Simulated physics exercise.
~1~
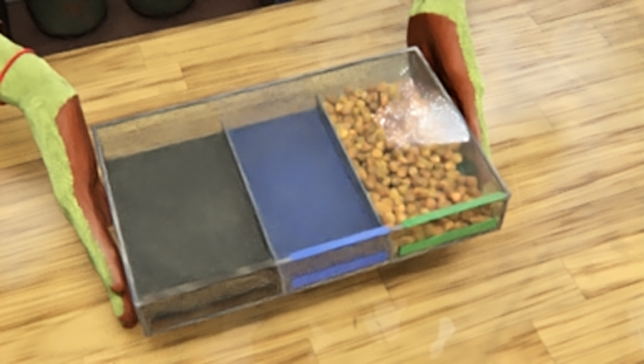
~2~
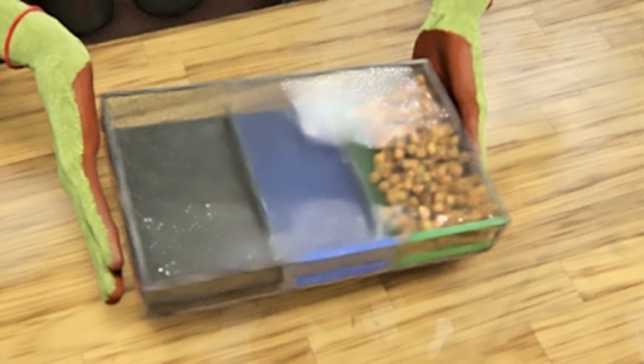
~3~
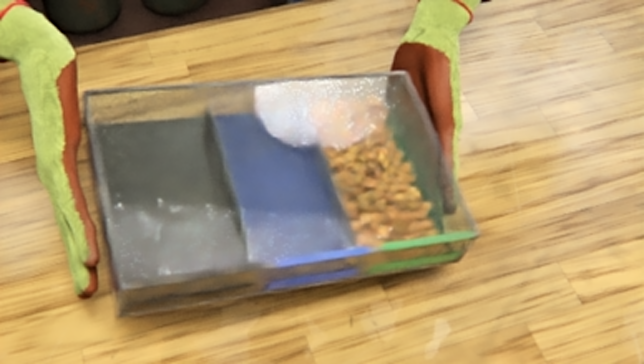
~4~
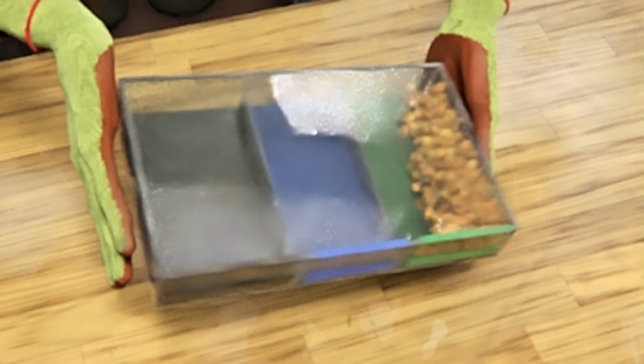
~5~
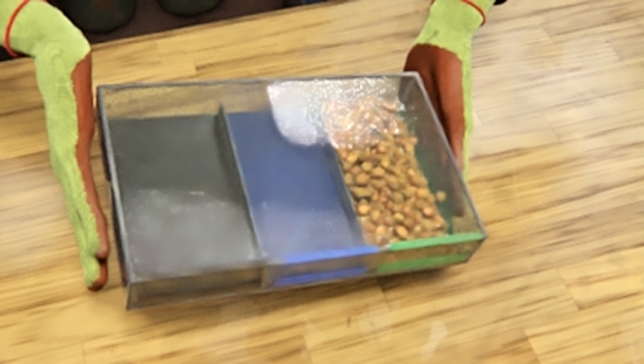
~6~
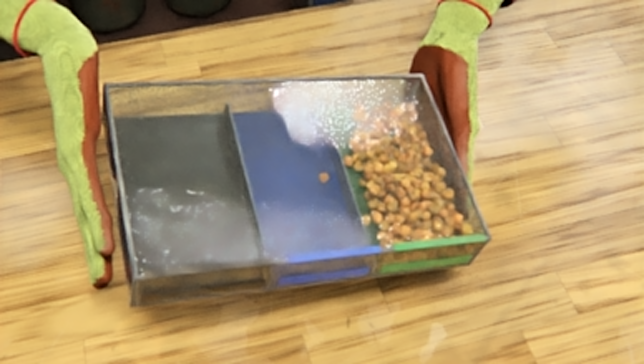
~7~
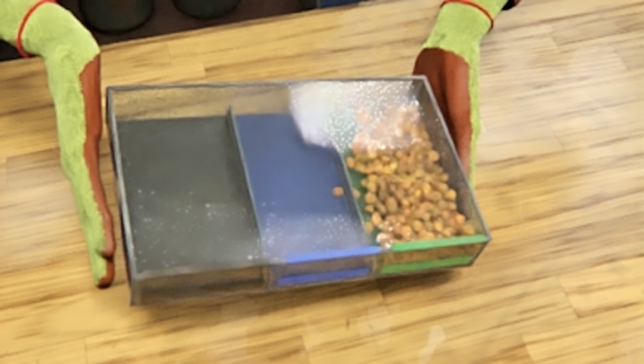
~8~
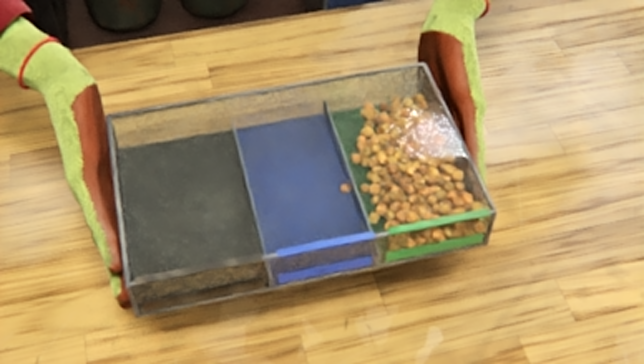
A clear-lidded box of small brown pieces, held by two gloved hands, is shaken from side to side and tilted, the pieces shifting within the green compartment at right. It then comes back nearly level, with almost all of them still in green and the black compartment empty.
